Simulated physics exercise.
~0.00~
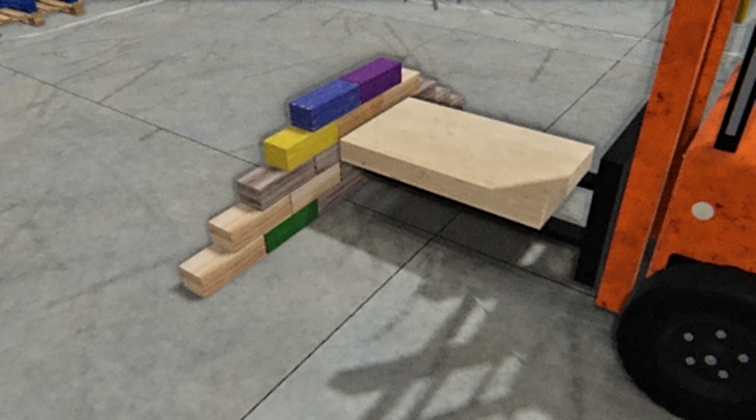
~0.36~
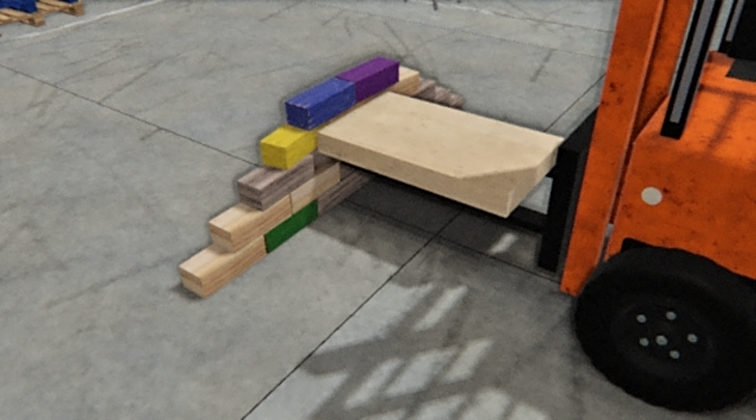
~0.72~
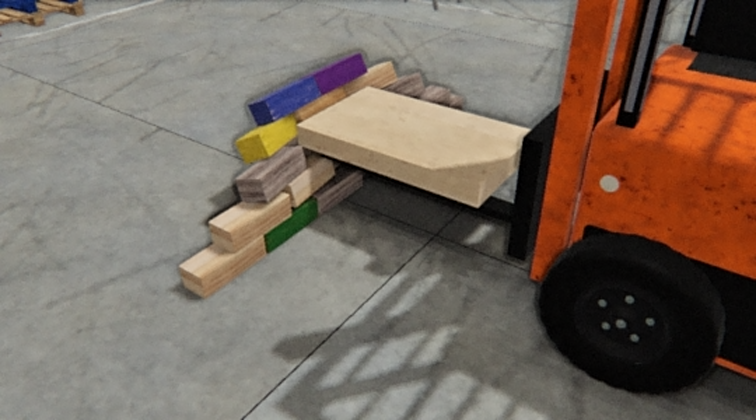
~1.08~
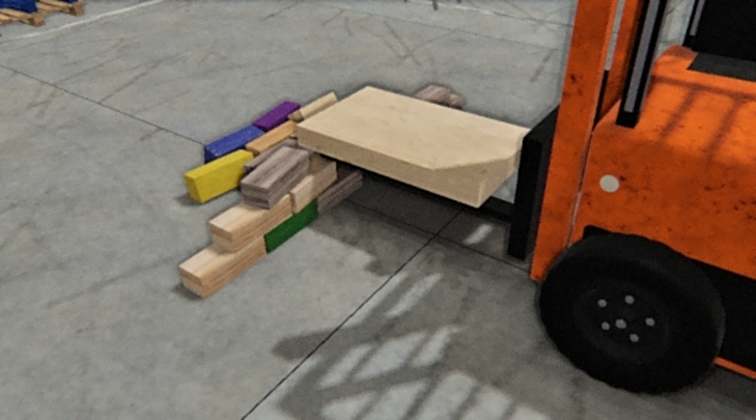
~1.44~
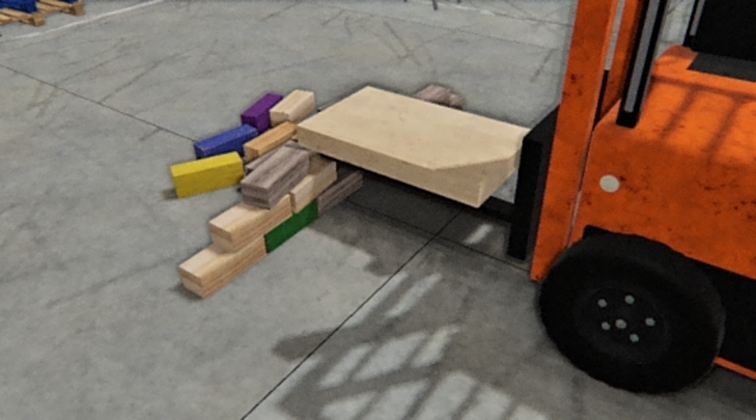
On a concrete yard, an orange forklift pushing a raised wooden slab into a stepped timber stack, toppling its upper blocks leftward.
